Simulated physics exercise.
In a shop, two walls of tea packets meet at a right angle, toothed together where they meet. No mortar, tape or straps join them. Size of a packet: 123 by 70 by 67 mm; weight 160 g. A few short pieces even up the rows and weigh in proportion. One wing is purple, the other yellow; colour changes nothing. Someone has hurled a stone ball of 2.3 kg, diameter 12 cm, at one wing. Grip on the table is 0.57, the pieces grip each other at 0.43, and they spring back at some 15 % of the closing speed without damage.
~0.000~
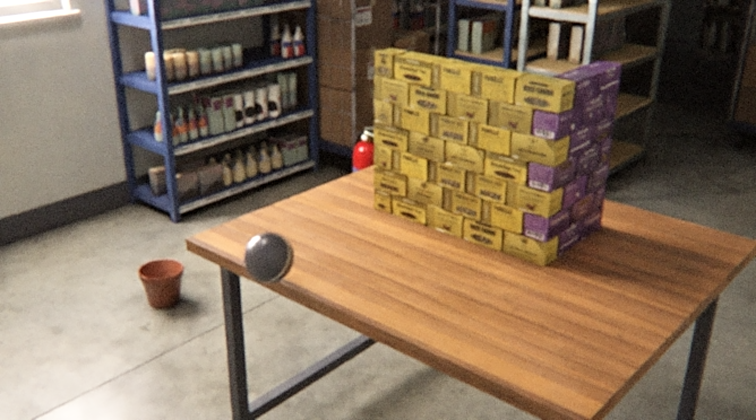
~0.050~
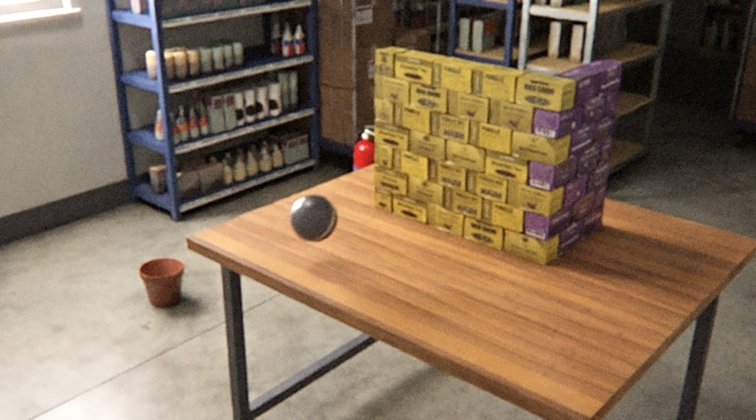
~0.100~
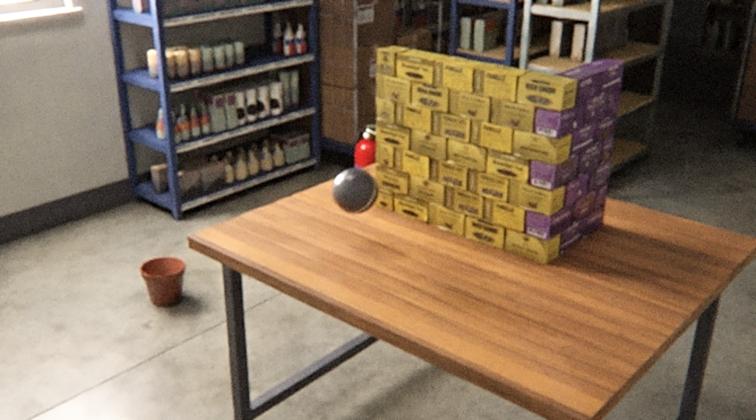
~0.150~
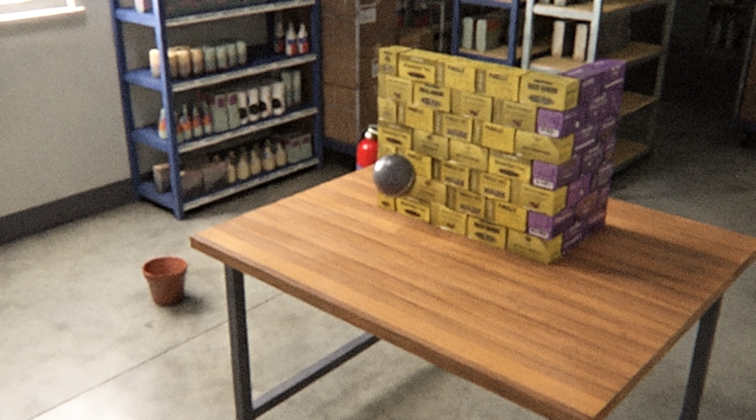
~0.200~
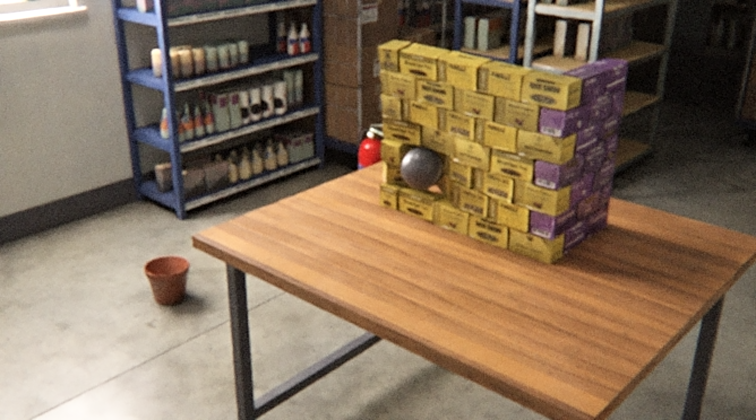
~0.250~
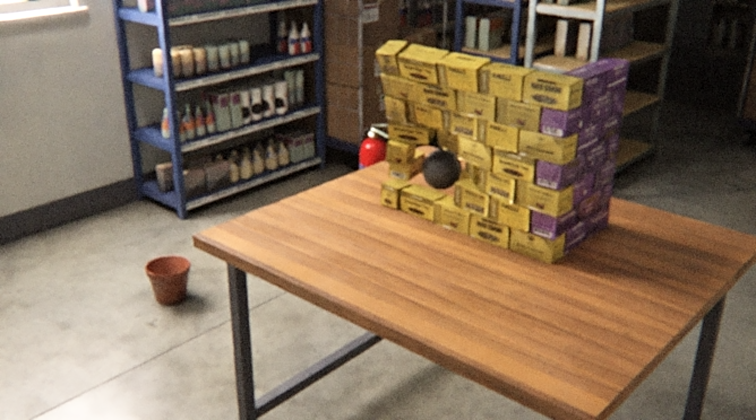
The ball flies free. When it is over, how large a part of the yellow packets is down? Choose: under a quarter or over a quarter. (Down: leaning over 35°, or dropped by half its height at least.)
It comes to over a quarter.
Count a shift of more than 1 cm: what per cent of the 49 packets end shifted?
It is 50 per cent.
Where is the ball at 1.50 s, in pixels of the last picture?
Around (649, 193).
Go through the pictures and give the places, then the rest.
In the first frame (each place is the centre of the face we see best), ball (269, 258) 48 cm from contact, 3.2 m/s; top yellow packet (492, 87); top purple packet (588, 90); all as stacked.
In the second frame, ball (314, 219) 33 cm from contact, 3.1 m/s; top yellow packet (493, 86).
In the third frame, ball (356, 191) 18 cm from contact, 3.0 m/s; top yellow packet (494, 85).
In the fourth frame, ball (394, 176) 30 mm from contact, 3.0 m/s; top yellow packet (496, 85).
In the fifth frame, ball (422, 168) after contact, 2.1 m/s; top yellow packet (499, 84); steepest lean 9°, the packet at (388, 60); 20 have shifted.
In the sixth frame, ball (442, 170) after contact, 2.2 m/s; top yellow packet (500, 85) moved 7 mm; top purple packet (596, 87); steepest lean 22°, the packet at (387, 64); 23 have shifted.
By 0.46 s, ball still moving; 13 of the 32 yellow packets down (13 of 49 in all colours); top yellow packet moved 9 mm.
By 1.50 s, ball still moving; 18 of the 32 yellow packets down (18 of 49 in all colours); top yellow packet tilted 14°.
When it is over (3.3 s), ball rolling away; 21 of the 32 yellow packets down (21 of 49 in all colours); top yellow packet 40 cm lower; top purple packet unmoved. That is 66 per cent. In pixels of the last frame, middles, top yellow packet near (337, 205), top purple packet near (583, 85).
